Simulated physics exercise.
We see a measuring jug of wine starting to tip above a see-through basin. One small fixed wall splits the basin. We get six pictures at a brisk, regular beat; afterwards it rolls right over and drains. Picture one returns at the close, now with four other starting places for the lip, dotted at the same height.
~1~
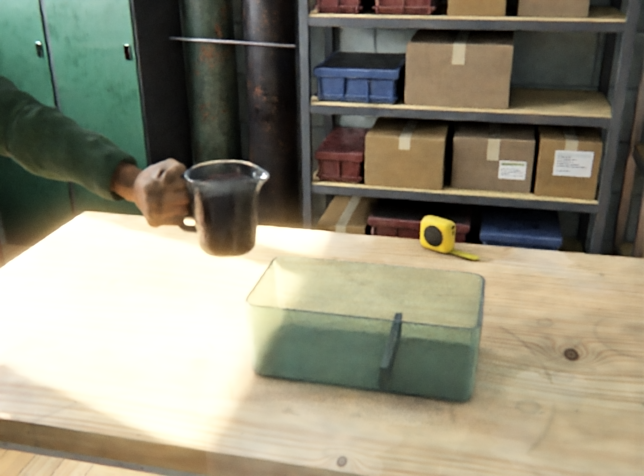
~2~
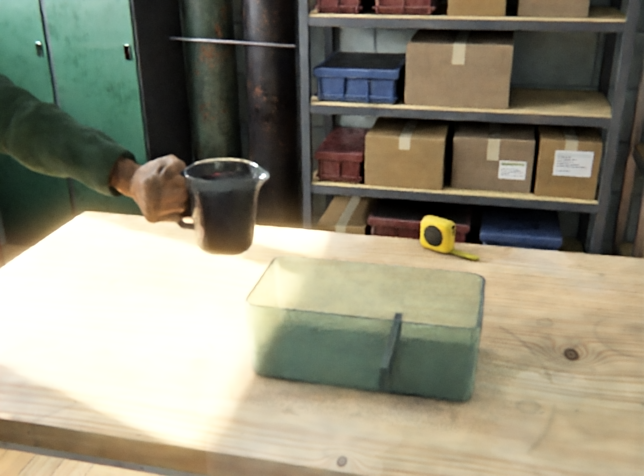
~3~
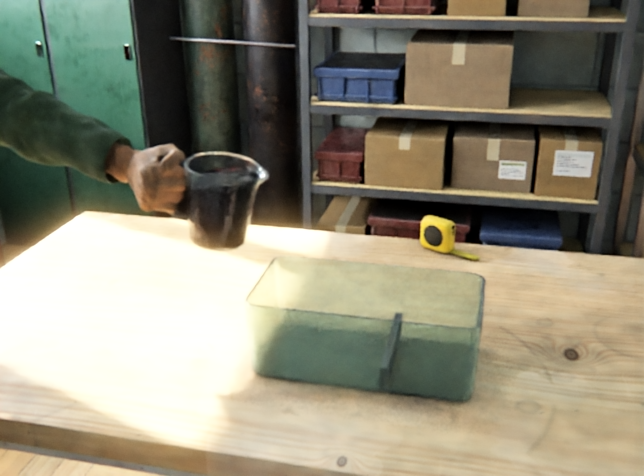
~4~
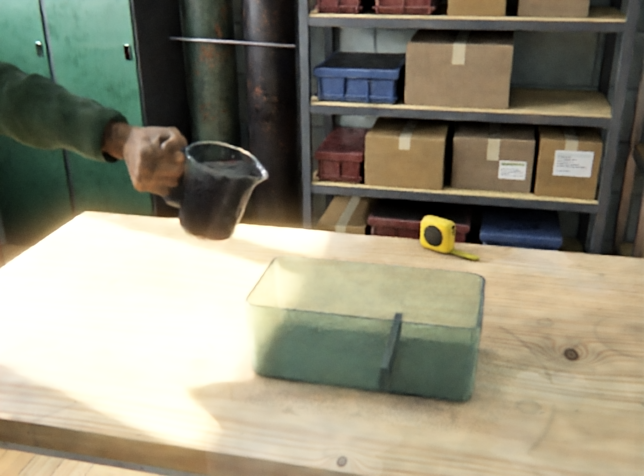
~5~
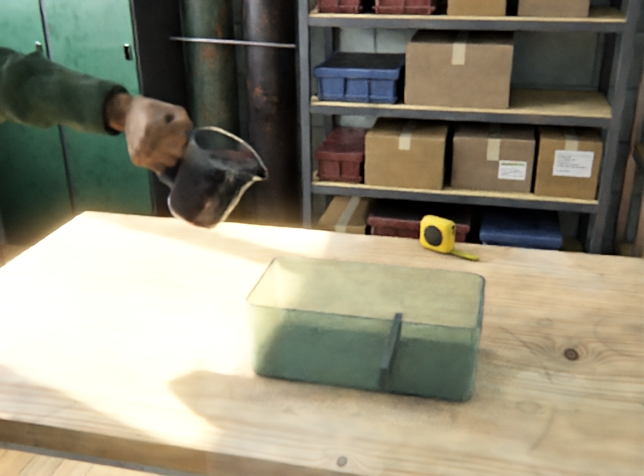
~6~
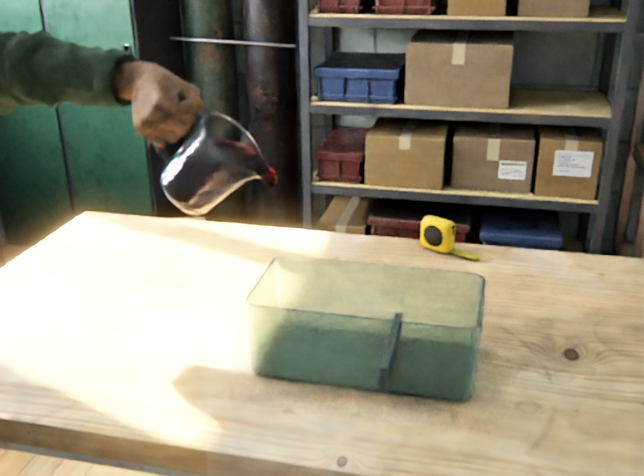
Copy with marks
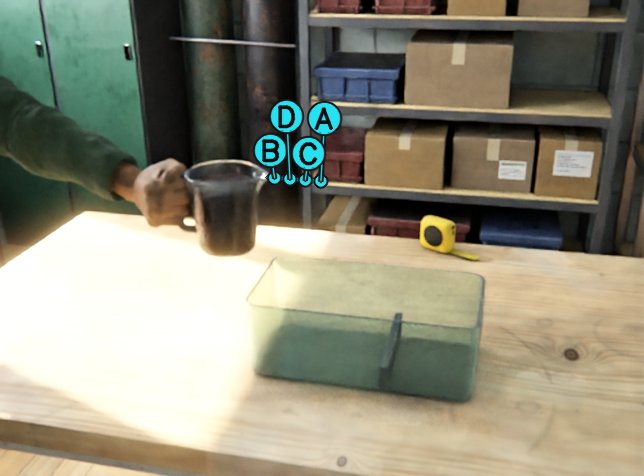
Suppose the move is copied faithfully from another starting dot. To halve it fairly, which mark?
It is C.
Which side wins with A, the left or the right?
More ends on the right.
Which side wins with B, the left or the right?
More ends on the left.
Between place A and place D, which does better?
Place A.
On the marked copy, A at (320, 181); B at (274, 177); C at (305, 180); D at (289, 179).
With A, about 24 % ends left of the wall and 69 % right of it; 8 % is lost outside.
With B, about 83 % ends left of the wall and 7 % right of it; 11 % is lost outside.
With C, about 49 % ends left of the wall and 46 % right of it; 5 % is lost outside.
With D, about 80 % ends left of the wall and 12 % right of it; 8 % is lost outside.
